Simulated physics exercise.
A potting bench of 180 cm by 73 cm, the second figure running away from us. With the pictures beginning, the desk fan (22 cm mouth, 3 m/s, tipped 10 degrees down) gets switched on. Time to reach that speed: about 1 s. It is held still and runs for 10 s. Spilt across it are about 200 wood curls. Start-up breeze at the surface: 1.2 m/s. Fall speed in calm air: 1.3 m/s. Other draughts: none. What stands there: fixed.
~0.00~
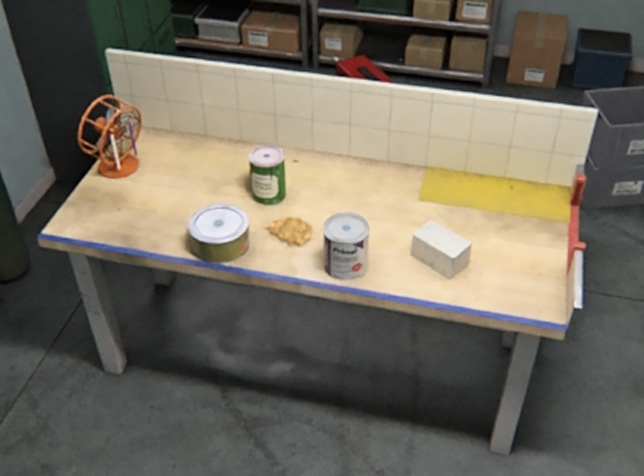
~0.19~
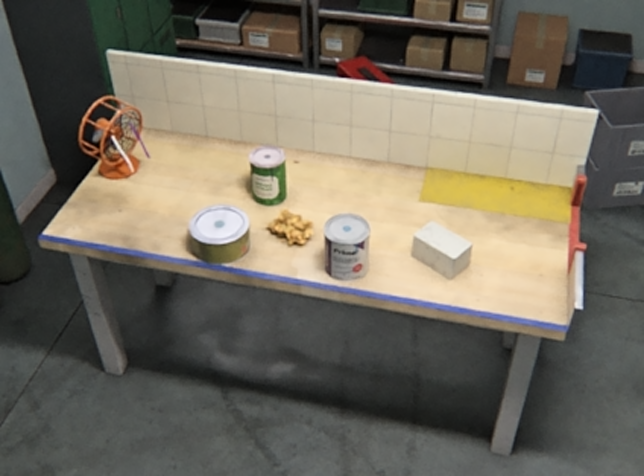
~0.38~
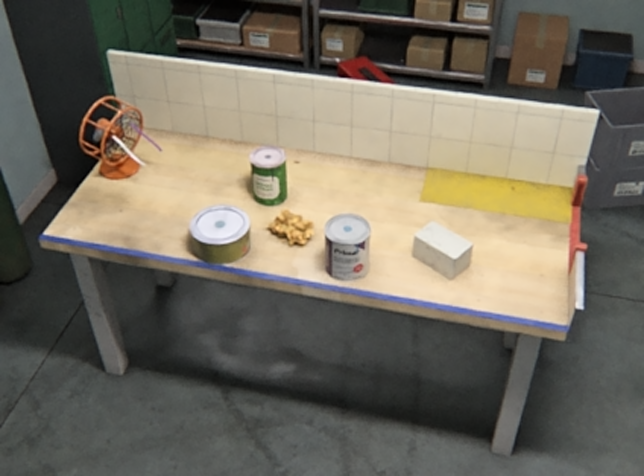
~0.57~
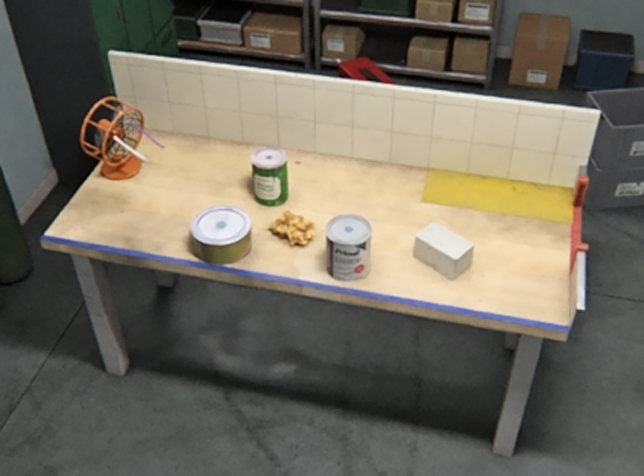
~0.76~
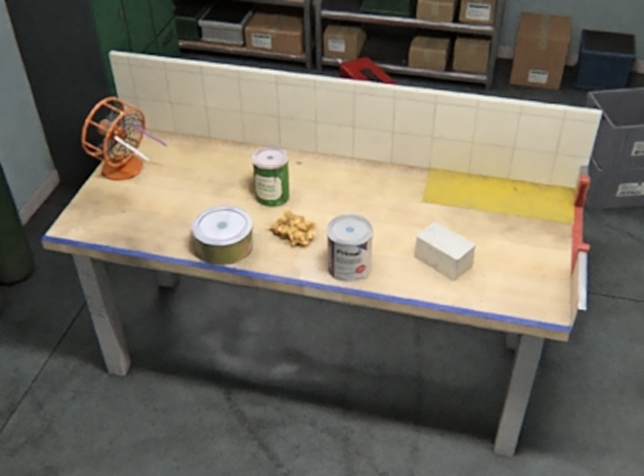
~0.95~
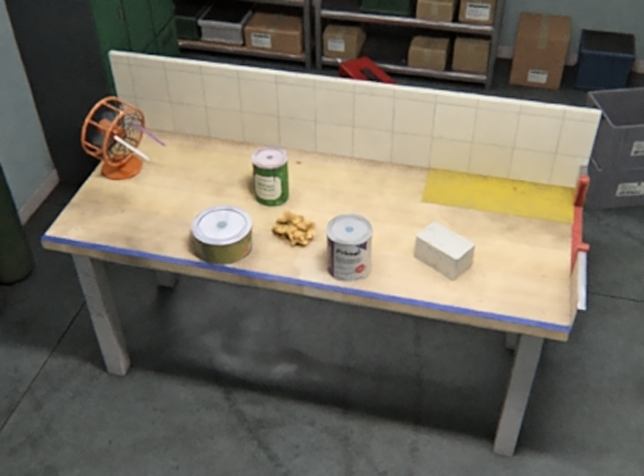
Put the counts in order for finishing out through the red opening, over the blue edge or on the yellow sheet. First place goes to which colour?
It is blue that takes the most.
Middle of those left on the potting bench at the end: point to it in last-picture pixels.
Centre: Approx. (484, 211) px, last frame.
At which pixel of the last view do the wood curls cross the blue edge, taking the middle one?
The middle crossing sits close to (316, 288) in the last picture.
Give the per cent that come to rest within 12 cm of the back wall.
Estimate: Around 0 percent.
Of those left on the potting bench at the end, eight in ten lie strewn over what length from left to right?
70 cm, give or take.
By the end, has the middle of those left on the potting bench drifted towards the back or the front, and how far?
Backward it went, roughly 20 cm.
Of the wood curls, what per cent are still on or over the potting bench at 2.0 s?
That works out to roughly 70 % remaining.
After 2.0 s, 74 % are on the move or not yet settled, 4 % are on the yellow sheet, 34 % over the blue edge and 0 % out through the red opening; the middle of those still in play is near (423, 261).
After 3.2 s, 42 % are on the move or not yet settled, 12 % are on the yellow sheet, 48 % over the blue edge and 0 % out through the red opening; the middle of those still in play is near (451, 237).
After 5.5 s, 32 % are on the move or not yet settled, 14 % are on the yellow sheet, 54 % over the blue edge and 0 % out through the red opening; the middle of those still in play is near (457, 232).
After 10.0 s, at the end, 16 % are on the yellow sheet, 58 % over the blue edge and 2 % out through the red opening; the middle of those still in play is near (484, 211).
